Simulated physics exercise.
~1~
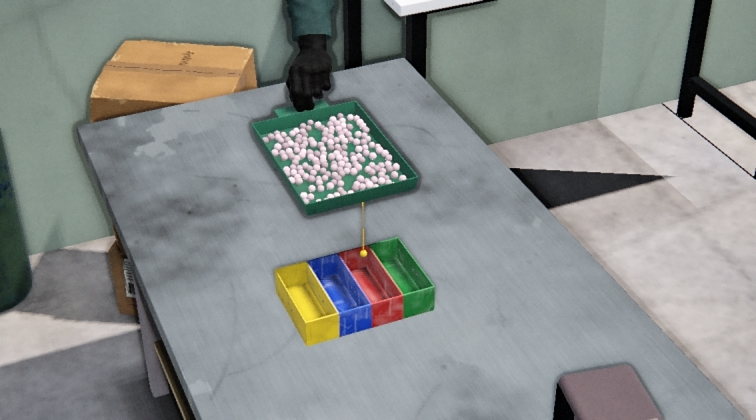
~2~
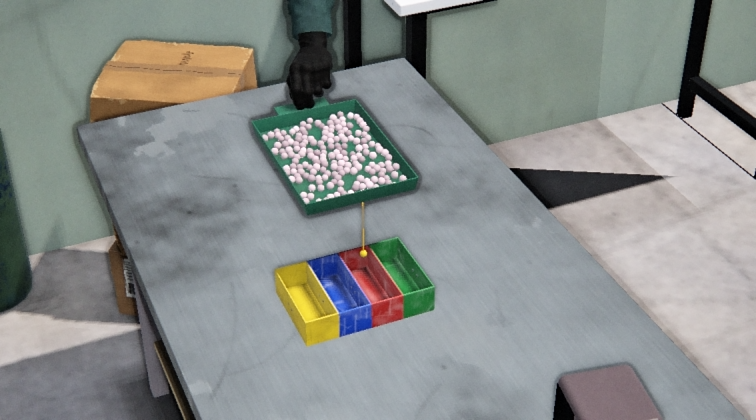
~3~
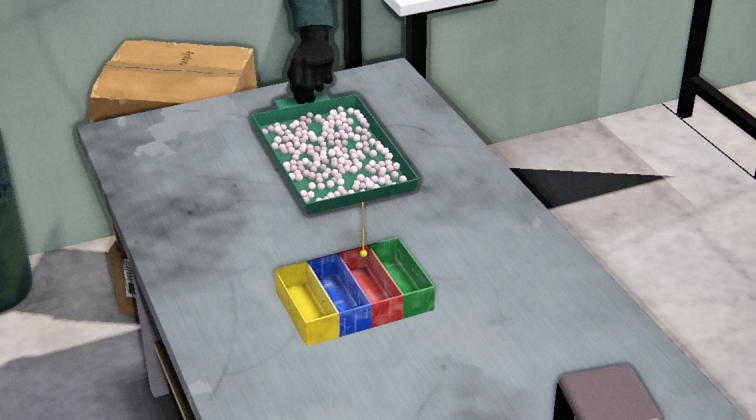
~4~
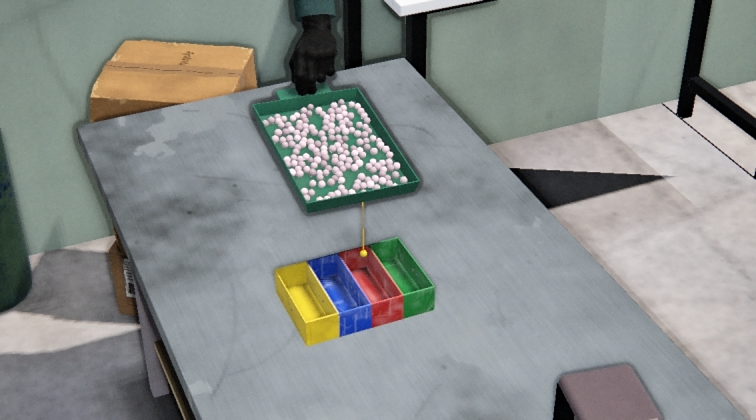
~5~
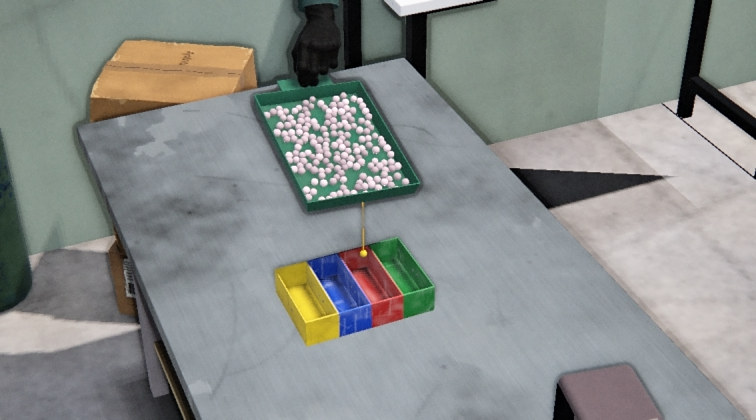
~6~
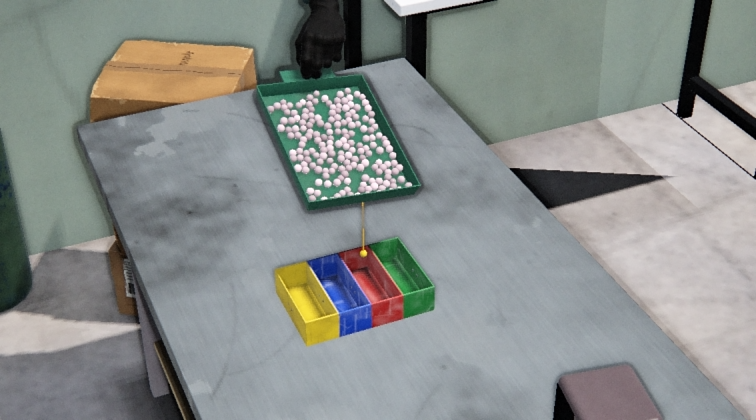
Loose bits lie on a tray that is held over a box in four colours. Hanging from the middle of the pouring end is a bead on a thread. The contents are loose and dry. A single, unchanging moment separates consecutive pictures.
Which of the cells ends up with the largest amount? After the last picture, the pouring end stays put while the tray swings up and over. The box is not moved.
The green cell ends up with the largest amount.
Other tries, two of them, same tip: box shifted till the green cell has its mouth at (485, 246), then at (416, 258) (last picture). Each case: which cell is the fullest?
Position one: The blue cell. Position two: The green one.
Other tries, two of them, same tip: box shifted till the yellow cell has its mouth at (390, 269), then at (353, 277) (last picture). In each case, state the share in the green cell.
It comes to near 0 per cent the first time and near 20 per cent the second time.
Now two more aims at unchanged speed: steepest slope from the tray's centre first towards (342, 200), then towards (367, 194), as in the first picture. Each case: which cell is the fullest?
The first time it is that blue cell, and the second time it is the green cell.
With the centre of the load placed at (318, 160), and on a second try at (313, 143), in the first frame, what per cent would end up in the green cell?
It comes to about 30 per cent the first time and about 30 per cent the second.
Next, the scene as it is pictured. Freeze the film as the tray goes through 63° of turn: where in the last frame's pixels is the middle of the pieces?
The middle of the load sits near (382, 170).
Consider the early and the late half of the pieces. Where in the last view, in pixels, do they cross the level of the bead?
At (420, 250) for the first part, then at (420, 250) for the others.
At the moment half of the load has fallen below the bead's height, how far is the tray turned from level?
Roughly 95 degrees from level.
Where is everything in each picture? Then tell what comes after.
In the first frame, corners of the pouring end near (307, 203) and (415, 176), level; middle of the load near (332, 157), sugar pearls; bead on its thread near (363, 254); yellow cell near (322, 327); blue cell near (355, 318); red cell near (387, 309); green cell near (419, 300).
In the second frame, corners of the pouring end near (307, 202) and (415, 177), level; middle of the load near (332, 156).
In the third frame, corners of the pouring end near (308, 202) and (416, 178), tipped barely, lowest at the right corner; middle of the load near (332, 153).
In the fourth frame, corners of the pouring end near (309, 201) and (416, 180), tipped a little, lowest at the right corner; middle of the load near (332, 149).
In the fifth frame, corners of the pouring end near (310, 200) and (417, 182), tipped a little, lowest at the right corner; middle of the load near (335, 145).
In the sixth frame, corners of the pouring end near (311, 200) and (417, 184), tipped clearly, lowest at the right corner; middle of the load near (339, 144), all but a few on the move; yellow cell near (322, 327); blue cell near (355, 318); red cell near (387, 309); green cell near (419, 300).
Shortly afterwards, tray tipped steeply; all but a few on the tray; only a few falling or outside the box.
Next, tray tipped past a quarter turn; a little on the tray; near a quarter in the green cell; only a few in the red cell; near two thirds falling or outside the box.
Some moments later, tray tipped past a quarter turn; near a third in the green cell; only a few in the red cell; only a few in the yellow cell; only a few in the blue cell; near two thirds falling or outside the box.
In the end, tray tipped past a quarter turn; near a third in the green cell; only a few in the red cell; only a few in the yellow cell; only a few in the blue cell; near two thirds outside the box.
